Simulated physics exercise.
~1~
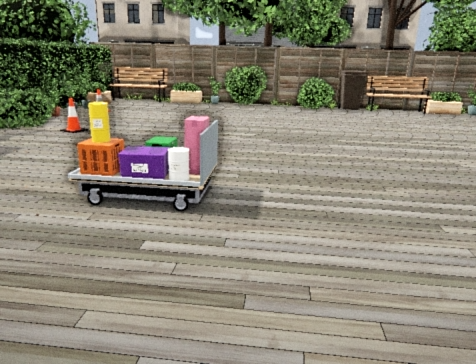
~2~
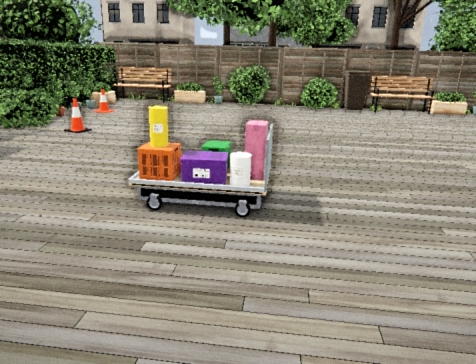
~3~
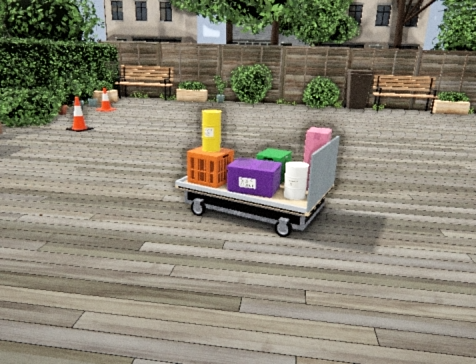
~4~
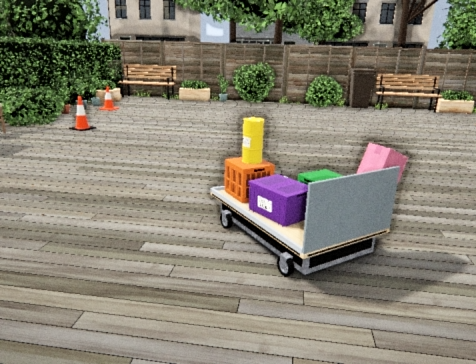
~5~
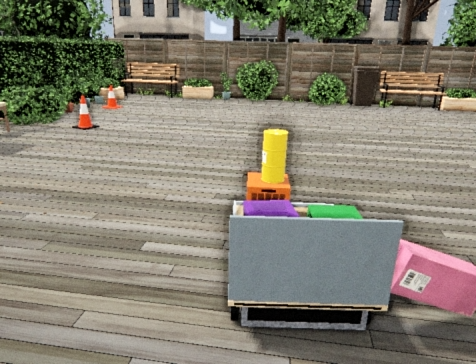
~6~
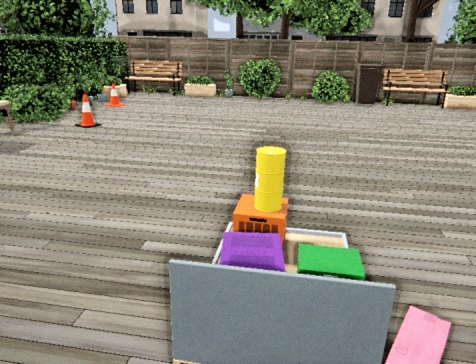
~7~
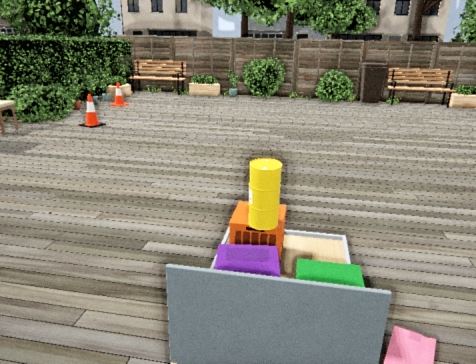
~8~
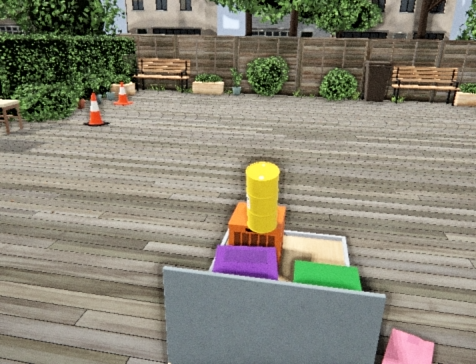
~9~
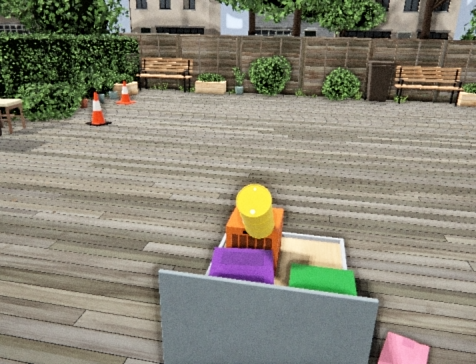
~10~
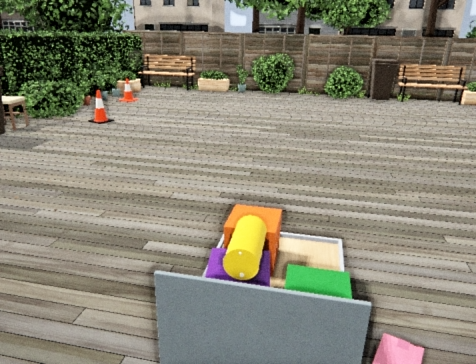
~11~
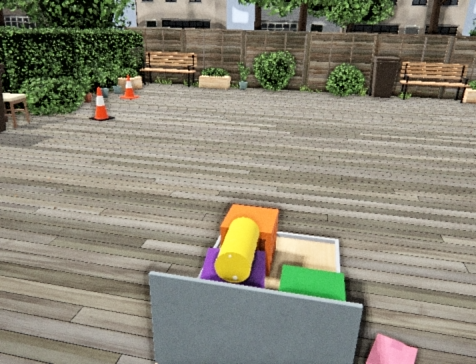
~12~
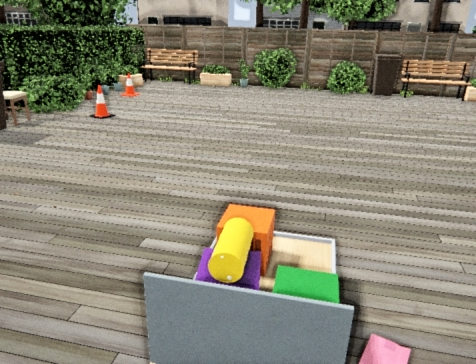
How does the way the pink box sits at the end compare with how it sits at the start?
At the start the pink box stands upright on the cart. By the end it lies on its side on the ground beside the cart.
